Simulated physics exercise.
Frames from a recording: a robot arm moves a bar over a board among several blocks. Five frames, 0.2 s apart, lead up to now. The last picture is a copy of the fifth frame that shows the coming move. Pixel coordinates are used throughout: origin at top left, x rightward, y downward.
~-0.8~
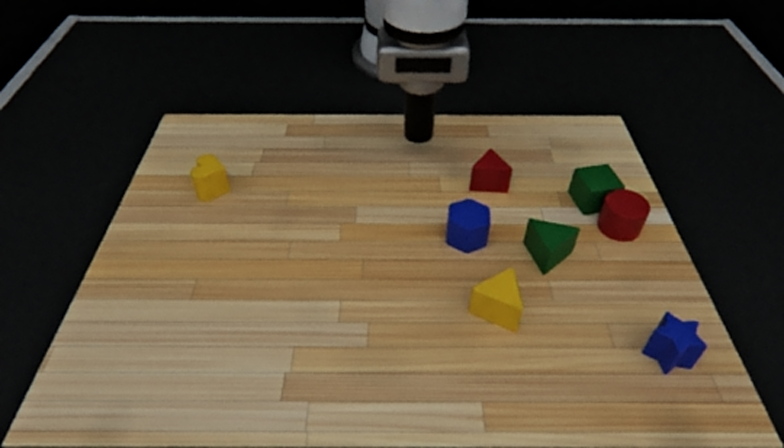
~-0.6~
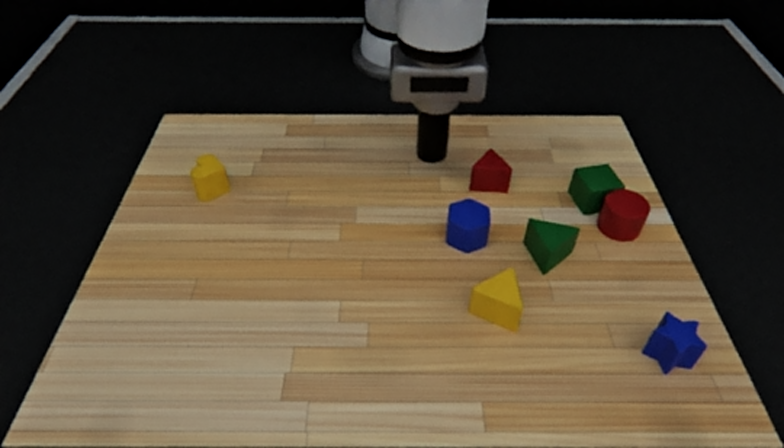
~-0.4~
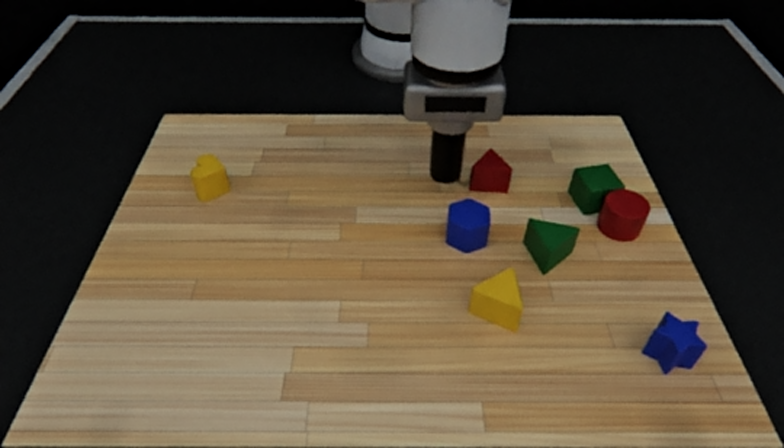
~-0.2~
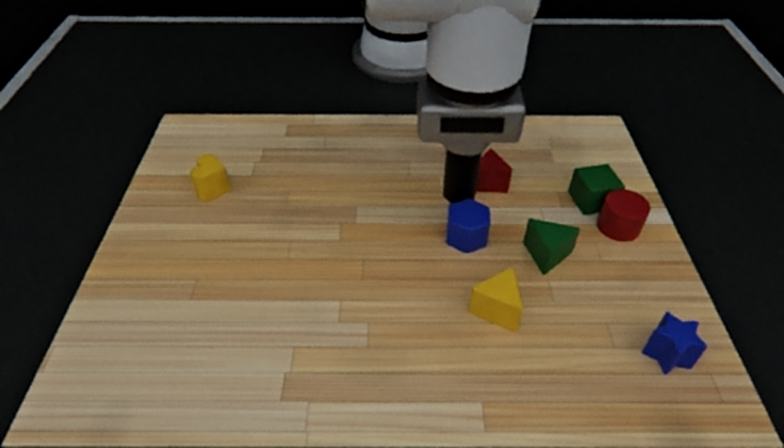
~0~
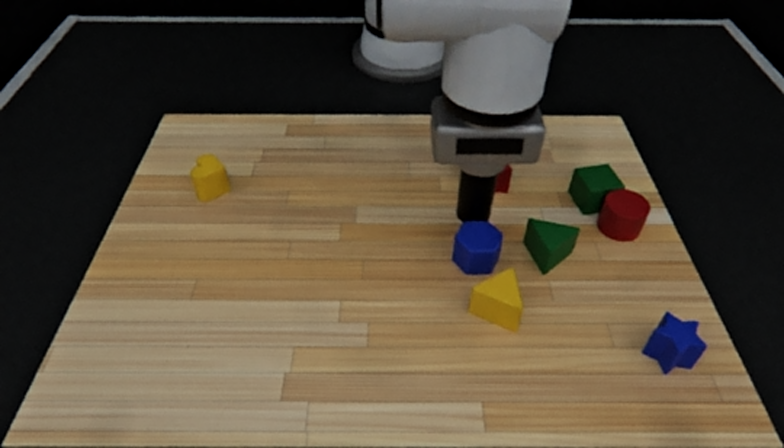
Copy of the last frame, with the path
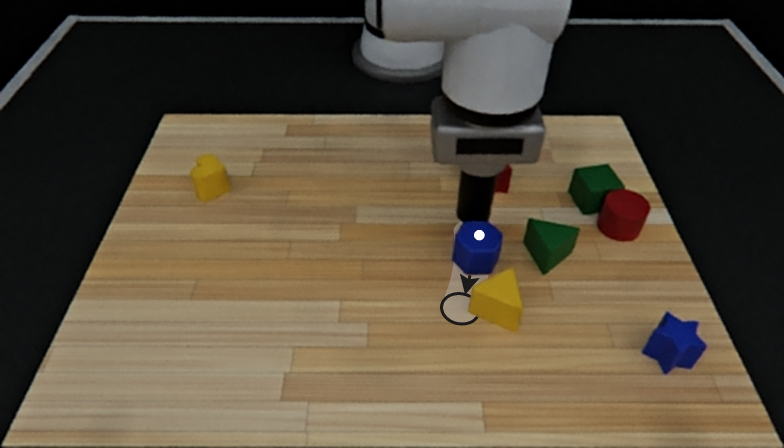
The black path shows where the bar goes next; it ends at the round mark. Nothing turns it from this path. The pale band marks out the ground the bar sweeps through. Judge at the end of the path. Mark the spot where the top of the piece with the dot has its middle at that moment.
Located at (491, 317).
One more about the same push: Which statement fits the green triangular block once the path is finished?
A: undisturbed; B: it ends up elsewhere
A - undisturbed.
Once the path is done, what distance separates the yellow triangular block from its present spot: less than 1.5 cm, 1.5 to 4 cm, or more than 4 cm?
Range: Over 4 cm.
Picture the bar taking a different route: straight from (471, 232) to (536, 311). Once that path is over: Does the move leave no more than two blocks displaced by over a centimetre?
Yes, that is what happens.
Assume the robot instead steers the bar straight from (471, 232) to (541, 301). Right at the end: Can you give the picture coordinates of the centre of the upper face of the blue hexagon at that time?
My estimate: (488, 267).
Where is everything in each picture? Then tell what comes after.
The first picture shows bar tip at (419, 135); block tops, blue hexagon at (470, 213); yellow triangular block at (503, 287); green triangular block at (553, 232).
The second picture shows bar at (432, 154); blocks unchanged.
The third picture shows bar at (445, 174); blocks unchanged.
The fourth picture shows bar at (459, 194); blocks unchanged.
The fifth picture shows bar at (473, 214); blue hexagon at (479, 235); yellow triangular block at (503, 287); green triangular block at (553, 232).
Path on the board, from (471, 232) by way of (471, 269) to (460, 308); the dot is on the blue hexagon.
The first path, step by step. One third of the way, bar at (474, 240); blue hexagon at (484, 263); yellow triangular block at (506, 293).
Two thirds of the way, bar at (471, 264); blue hexagon at (489, 290), turned 25° anticlockwise; yellow triangular block at (520, 316).
At the end, bar at (463, 291); blue hexagon at (491, 317), turned 50° anticlockwise; yellow triangular block at (532, 335), turned 20° anticlockwise; green triangular block in place.
